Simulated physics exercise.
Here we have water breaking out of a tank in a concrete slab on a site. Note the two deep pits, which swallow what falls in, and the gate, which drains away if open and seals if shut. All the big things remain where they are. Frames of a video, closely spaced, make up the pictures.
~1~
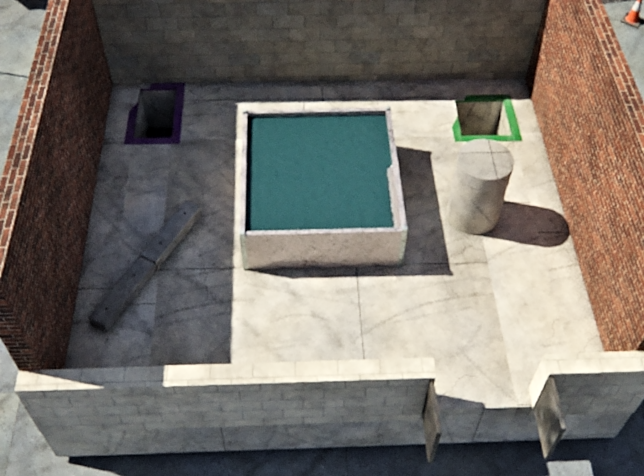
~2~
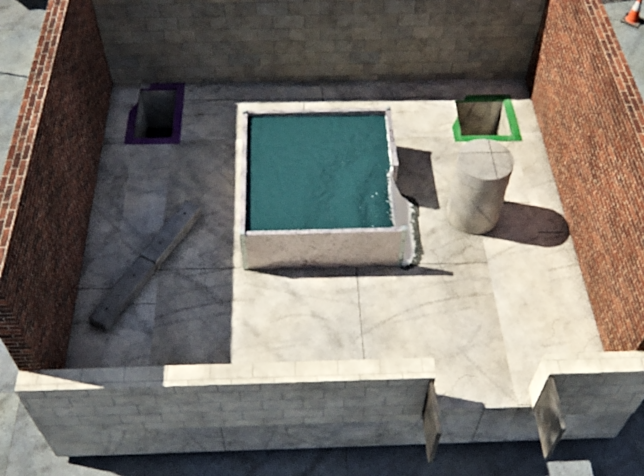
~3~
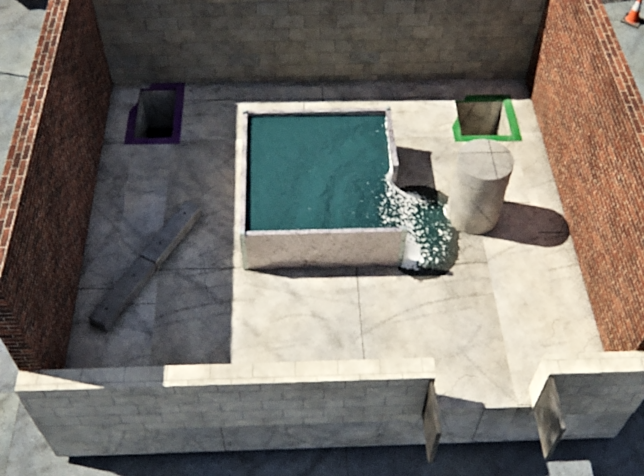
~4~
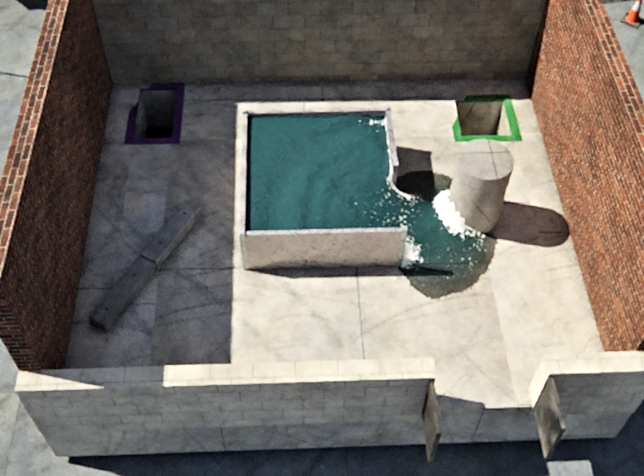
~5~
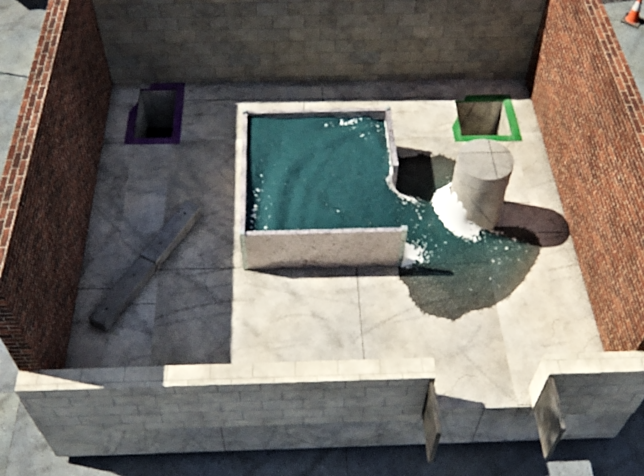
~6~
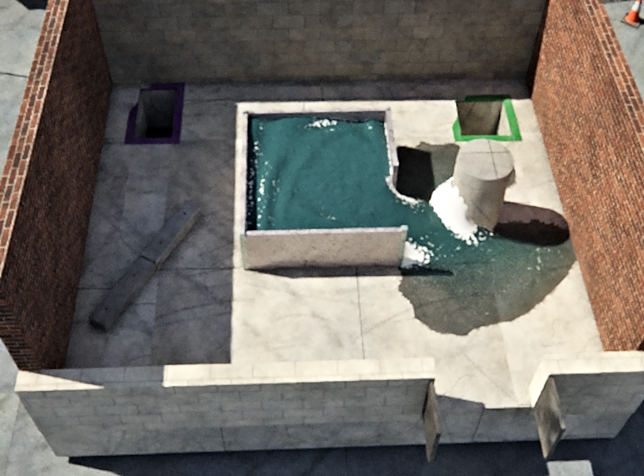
A square concrete tank of still green water broke open on its right side, and the water poured out, foamed white against a round pillar, and spread across the slab toward the right wall.
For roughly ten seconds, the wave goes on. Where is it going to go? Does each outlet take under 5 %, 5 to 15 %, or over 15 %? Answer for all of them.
Answer: The gate takes over 15 %; the purple pit takes under 5 %; the green pit takes over 15 %.
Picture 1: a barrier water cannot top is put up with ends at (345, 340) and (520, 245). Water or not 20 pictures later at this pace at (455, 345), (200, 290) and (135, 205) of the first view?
Taken in turn, the three points are unsoaked, soaked and unsoaked.
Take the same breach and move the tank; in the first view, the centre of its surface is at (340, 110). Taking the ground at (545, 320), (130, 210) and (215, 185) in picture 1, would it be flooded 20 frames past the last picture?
Spot 1 wetted, spot 2 unwetted, spot 3 unwetted.
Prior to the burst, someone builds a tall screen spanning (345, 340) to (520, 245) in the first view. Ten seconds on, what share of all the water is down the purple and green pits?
I'd say purple collects roughly 4 % while green collects roughly 30 %.
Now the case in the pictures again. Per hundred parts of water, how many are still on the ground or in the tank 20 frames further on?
That comes to around 88 in a hundred.
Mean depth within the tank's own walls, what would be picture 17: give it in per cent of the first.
That would be roughly 56 per cent.
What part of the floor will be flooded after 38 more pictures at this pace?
Near 70 in a hundred.
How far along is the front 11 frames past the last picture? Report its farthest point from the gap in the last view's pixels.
Roughly at (524, 82).
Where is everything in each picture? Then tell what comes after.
In the first picture, still water in the tank at (320, 171).
In the second picture, the front is at a hidden place, out from the gap at (395, 219).
In the third picture, water pours out at (394, 221) and has run to (445, 201).
In the fourth picture, the front is at (488, 243), out from the gap at (394, 222).
In the fifth picture, the front is at (532, 253), out from the gap at (394, 222).
In the sixth picture, water pours out at (394, 221) and has run to (572, 248).
A moment on, water covers 25 % of the floor; the gate 0 %, the purple pit 0 %, the green pit 1 %.
Next, water covers 35 % of the floor; the gate 1 %, the purple pit 0 %, the green pit 2 %.
Then, water covers 50 % of the floor; the gate 5 %, the purple pit 0 %, the green pit 6 %.
Later, water covers 70 % of the floor; the gate 14 %, the purple pit 0 %, the green pit 16 %.
In the end, water covers 85 % of the floor; the gate 21 %, the purple pit 1 %, the green pit 28 %.
